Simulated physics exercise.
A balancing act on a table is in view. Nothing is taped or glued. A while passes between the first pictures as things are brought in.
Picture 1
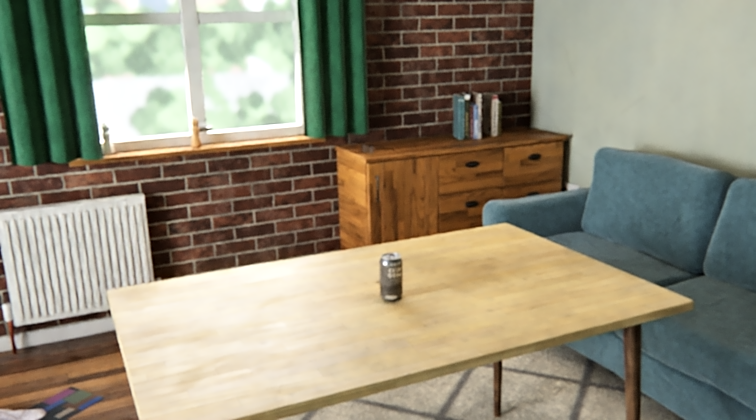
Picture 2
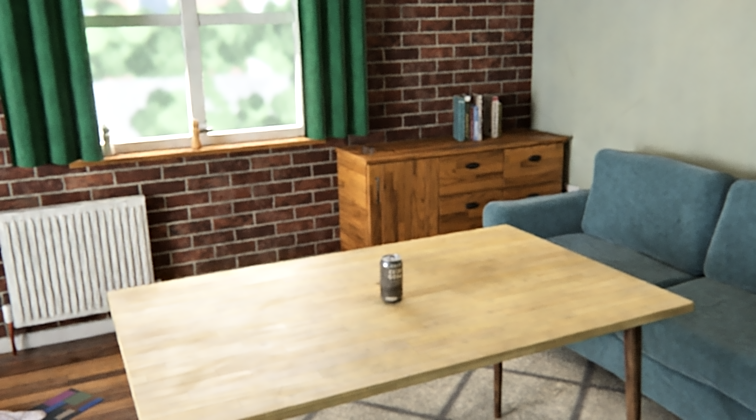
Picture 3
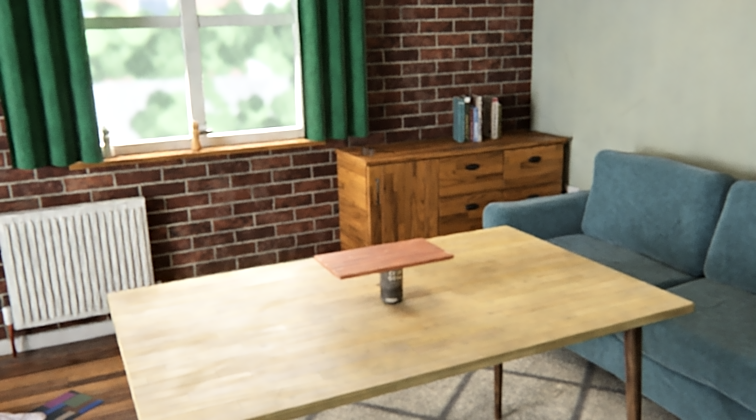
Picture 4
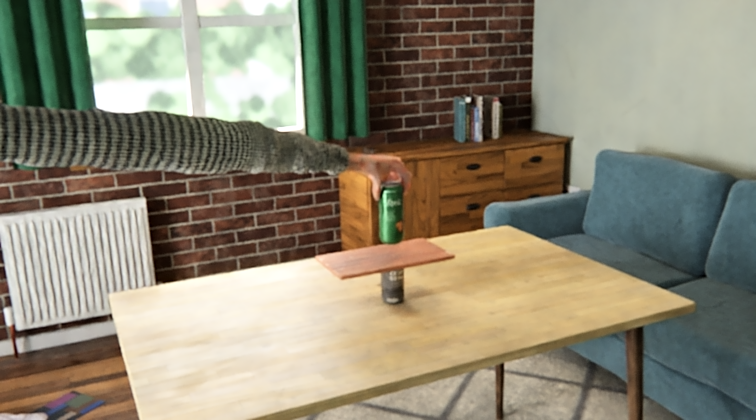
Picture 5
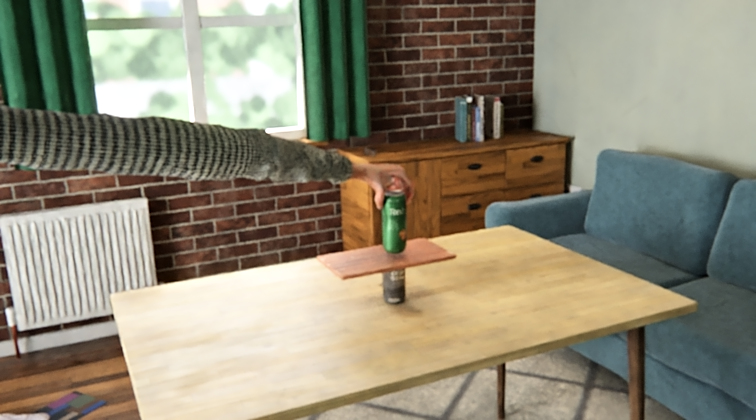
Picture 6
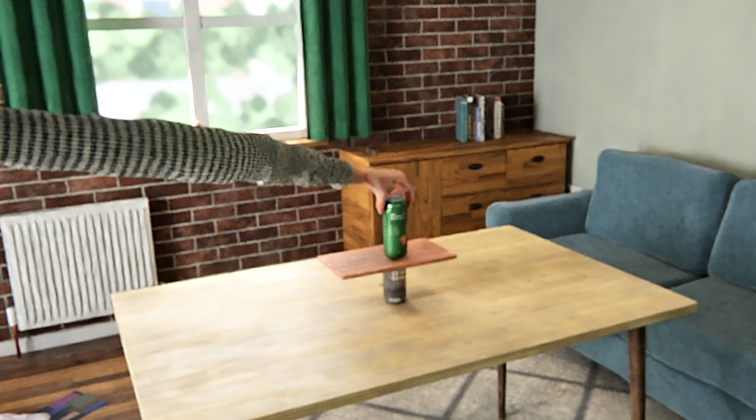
On a living-room table, an orange board appears atop a dark can, then a hand lowers a green can onto it.
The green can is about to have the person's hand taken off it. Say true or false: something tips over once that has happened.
False - nothing tips over.
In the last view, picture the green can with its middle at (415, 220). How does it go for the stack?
Stands.
Then, 0.20 s past the last view, nothing moves.
Then, 0.50 s past the last view, green can resting near (395, 227).
Finally, all 3 still in place. Final places as the last picture's camera would see them, green can near (395, 227). The stack stays up.
